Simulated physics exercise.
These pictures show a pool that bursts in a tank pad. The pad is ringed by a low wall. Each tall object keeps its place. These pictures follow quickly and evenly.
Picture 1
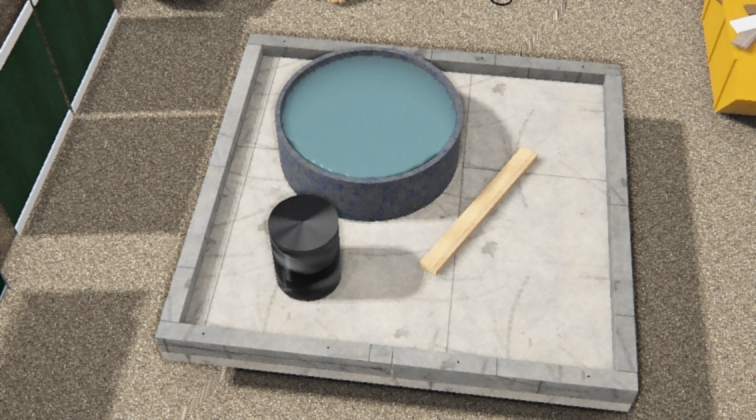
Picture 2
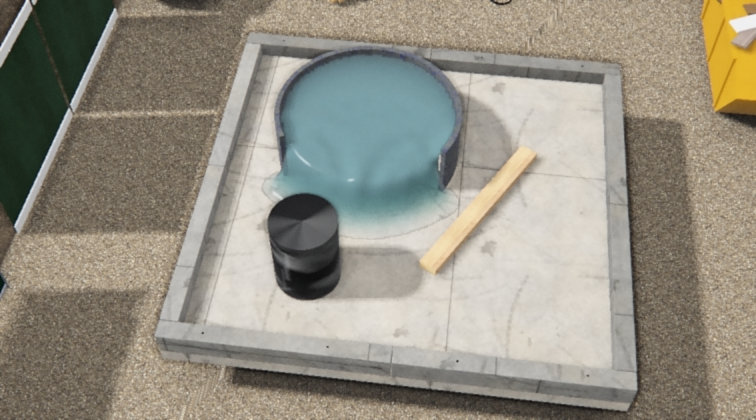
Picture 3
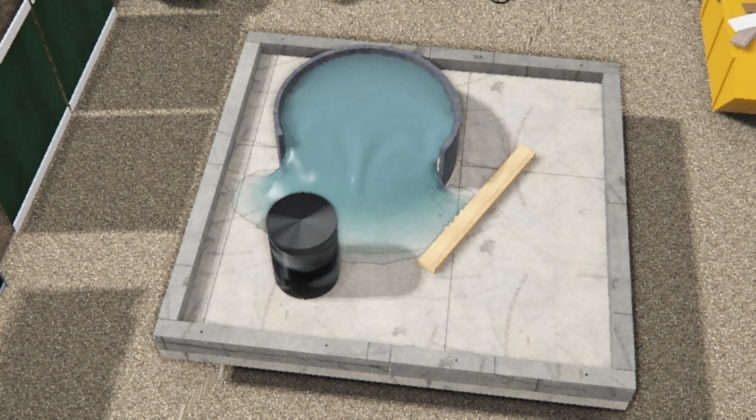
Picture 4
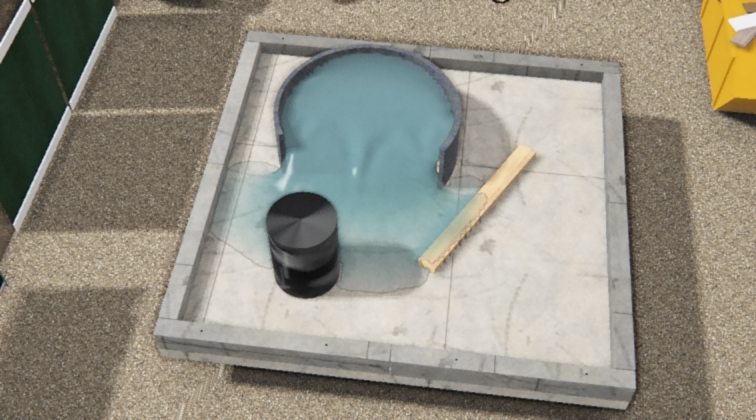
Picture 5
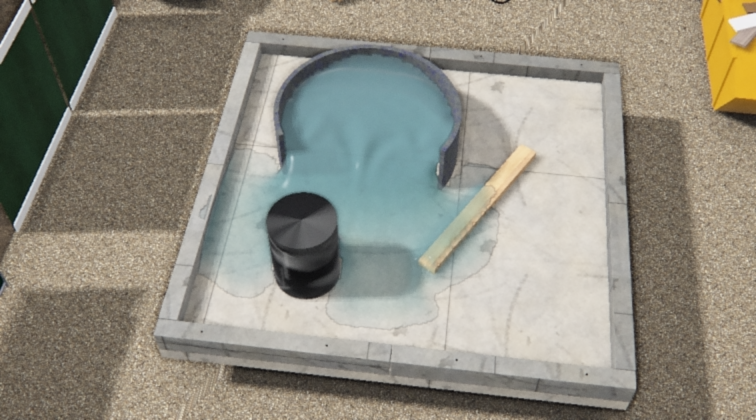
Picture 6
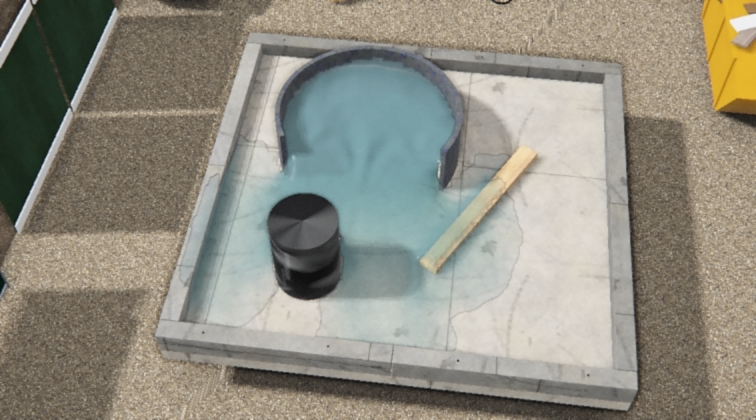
On a low-walled pale pad, the front of a round tank of blue-green water burst open, and the water poured around a black cylinder, reached a wooden plank and spread toward the left wall.
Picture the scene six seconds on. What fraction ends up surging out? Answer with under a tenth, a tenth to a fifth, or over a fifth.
A tenth to a fifth surges out.
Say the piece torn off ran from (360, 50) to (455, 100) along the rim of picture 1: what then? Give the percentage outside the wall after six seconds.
Roughly 30 %.
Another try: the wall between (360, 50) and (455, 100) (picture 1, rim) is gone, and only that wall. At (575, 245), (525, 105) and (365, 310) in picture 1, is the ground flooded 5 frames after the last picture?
Going through them in order gives still bare, waterlogged, still bare.
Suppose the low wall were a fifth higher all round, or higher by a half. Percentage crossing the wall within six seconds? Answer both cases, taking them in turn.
I'd expect around 10 per cent for the first wall and around 2 per cent for the second.
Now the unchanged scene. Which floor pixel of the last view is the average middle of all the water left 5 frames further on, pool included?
Estimate: (360, 209).
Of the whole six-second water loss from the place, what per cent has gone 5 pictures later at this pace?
I get 5 percent.
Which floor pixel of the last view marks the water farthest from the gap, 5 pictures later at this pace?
Somewhere close to (596, 376).
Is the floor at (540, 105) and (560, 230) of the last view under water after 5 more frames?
The way I see it, the first point is left dry and the second is soaked.
A moment on, water covers 45 % of the floor; the low wall has let 0 % over.
Next, water covers 55 % of the floor; the low wall has let 1 % over.
Then, water covers 65 % of the floor; the low wall has let 10 % over.
Later, water covers 80 % of the floor; the low wall has let 16 % over.
In the end, water covers 80 % of the floor; the low wall has let 17 % over.
